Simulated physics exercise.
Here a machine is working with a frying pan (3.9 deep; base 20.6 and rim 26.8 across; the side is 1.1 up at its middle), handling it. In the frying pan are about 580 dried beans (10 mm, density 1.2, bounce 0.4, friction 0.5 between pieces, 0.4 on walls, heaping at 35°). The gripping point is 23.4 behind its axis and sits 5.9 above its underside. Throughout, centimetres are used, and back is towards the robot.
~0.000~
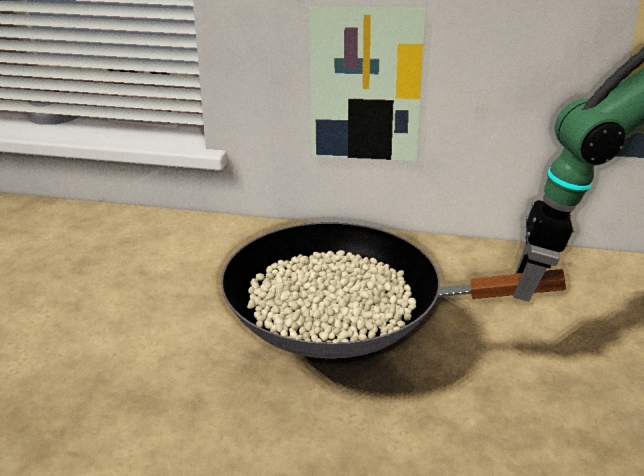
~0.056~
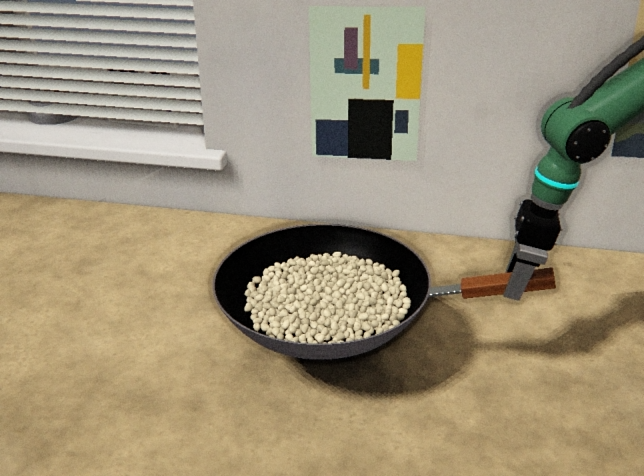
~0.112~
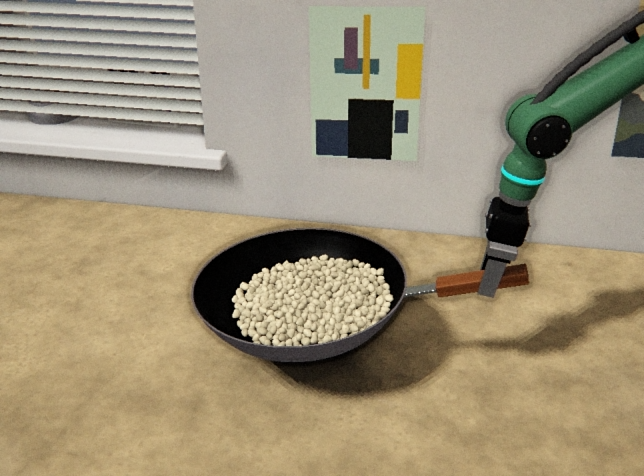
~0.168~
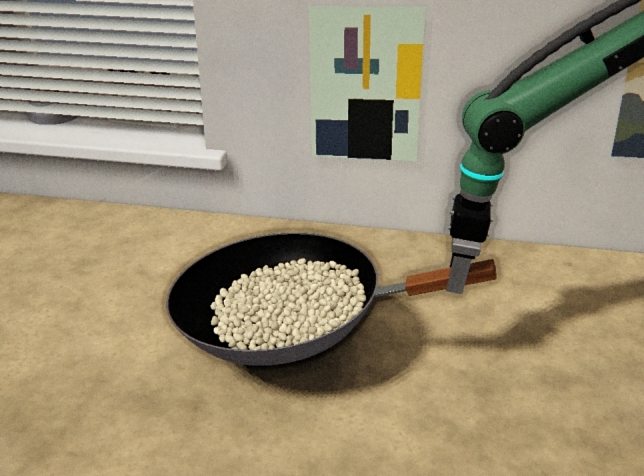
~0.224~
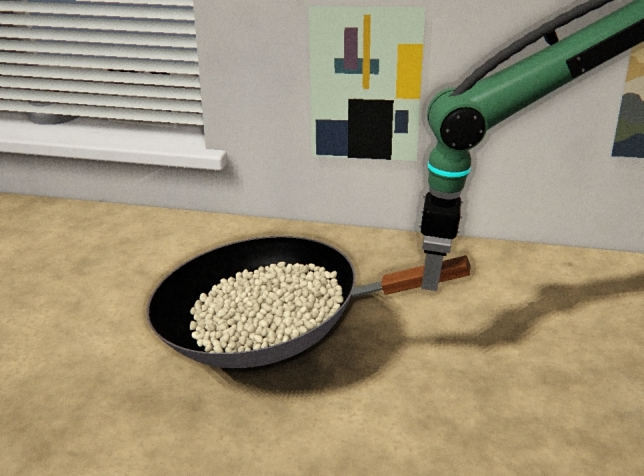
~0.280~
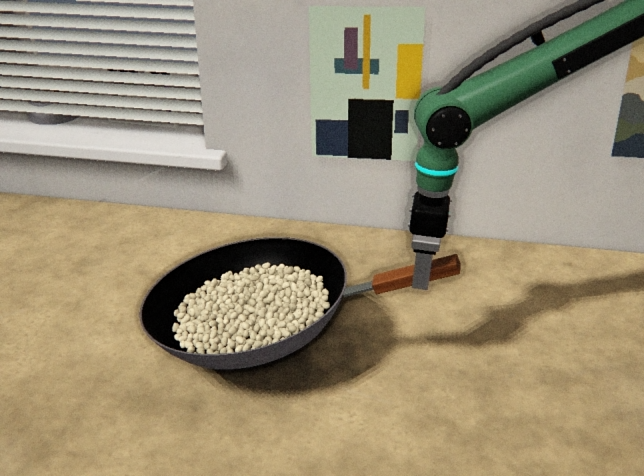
A green robot arm with a black gripper and a glowing cyan ring reaches in from the right over a mottled tan countertop, seen from slightly above by a still camera. It grips the brown handle of a black frying pan heaped with pale beans, before a grey wall with white blinds at left and an abstract poster. The arm moves the pan steadily leftward and slightly nearer, tilting it gently down to the left, while the beans stay piled inside.
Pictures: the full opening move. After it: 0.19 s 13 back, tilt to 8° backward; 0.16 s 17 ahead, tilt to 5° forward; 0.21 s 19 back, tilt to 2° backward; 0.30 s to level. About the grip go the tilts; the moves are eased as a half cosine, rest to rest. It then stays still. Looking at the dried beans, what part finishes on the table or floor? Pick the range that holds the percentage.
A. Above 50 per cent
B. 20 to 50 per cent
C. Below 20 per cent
B.
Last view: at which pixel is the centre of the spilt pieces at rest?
Centre of the spill: Approx. (369, 374).
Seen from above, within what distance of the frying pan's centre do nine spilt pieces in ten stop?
That distance is around 25 cm.
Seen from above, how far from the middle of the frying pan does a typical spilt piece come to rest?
Roughly 10 cm from the middle.
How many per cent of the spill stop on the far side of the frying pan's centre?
Around 40 percent.
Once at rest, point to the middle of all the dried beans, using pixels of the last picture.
Near pixel (382, 303).
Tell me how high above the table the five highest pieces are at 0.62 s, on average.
About 24 cm.
After 0.62 s, tilted 5° forward, highest piece 25 above the table; 343 in the frying pan, 239 in flight or on a rim.
After 0.97 s, tilted 1° backward, highest piece 31 above the table; 347 in the frying pan, 209 on the table or floor, 26 in flight or on a rim.
After 1.34 s, level, highest piece 14 above the table; 360 in the frying pan, 220 on the table or floor, 2 in flight or on a rim.
After 2.39 s, level, highest piece 14 above the table; 360 in the frying pan, 222 on the table or floor.
At rest, 360 in the frying pan, 222 on the table or floor. That is 38 % on the table or floor.
